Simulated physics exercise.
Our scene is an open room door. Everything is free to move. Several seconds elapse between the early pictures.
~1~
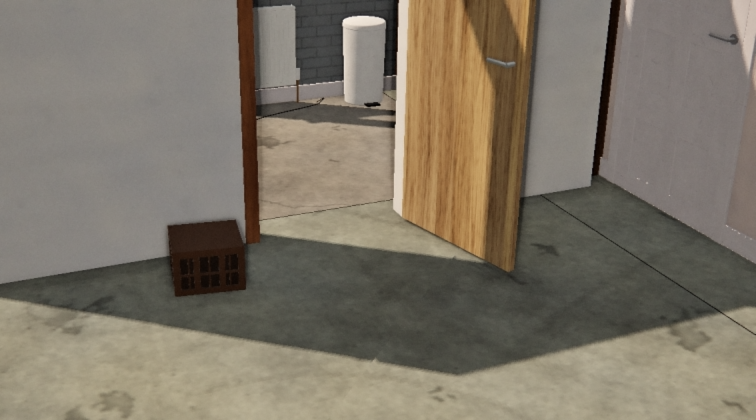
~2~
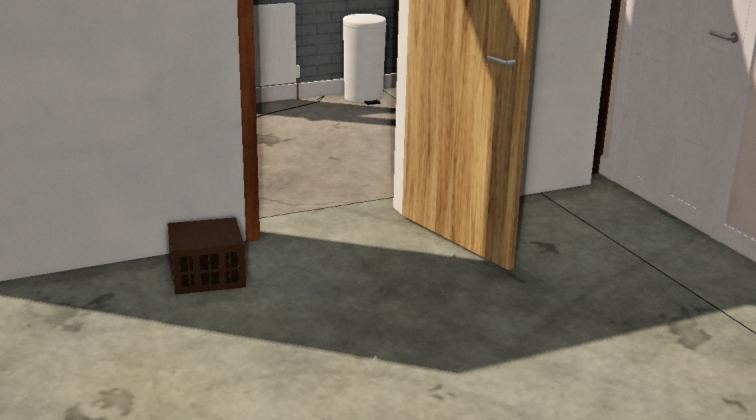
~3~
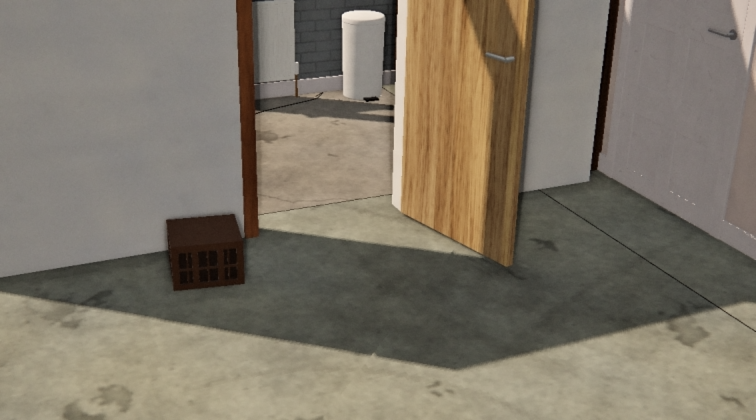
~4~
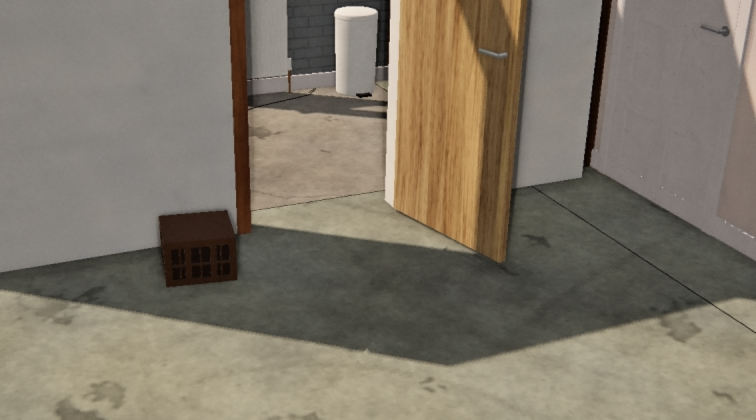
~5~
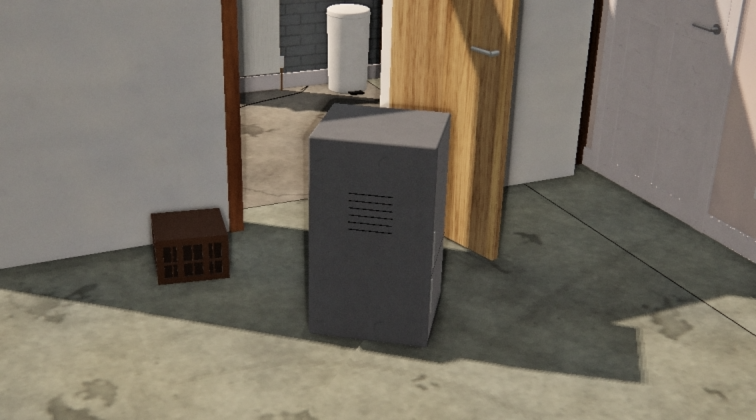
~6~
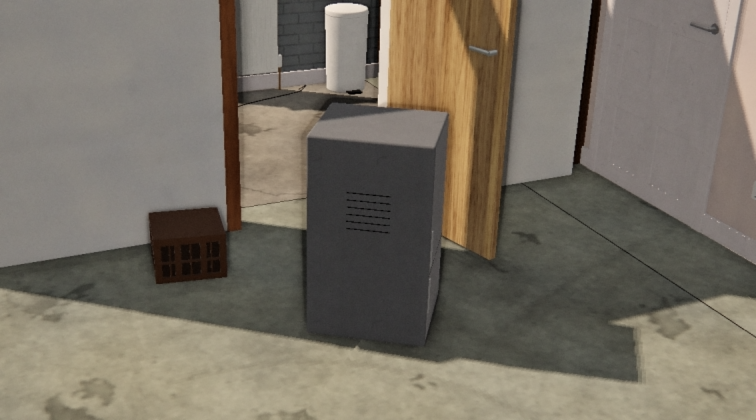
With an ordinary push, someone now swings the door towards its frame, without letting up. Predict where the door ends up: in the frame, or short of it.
In the frame.
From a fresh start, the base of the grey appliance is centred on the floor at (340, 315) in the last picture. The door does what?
Finishes its swing.
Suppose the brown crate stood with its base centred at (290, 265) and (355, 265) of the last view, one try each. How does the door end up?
Well, on the first go it makes it all the way, and on the second it is held back.
Then, 0.70 s later than the last frame, door 72° open.
Then, 1.20 s later than the last frame, door 26° open.
When it is over, door 0° open; both as before. End places, in pixels of the last picture, grey appliance near (377, 223).
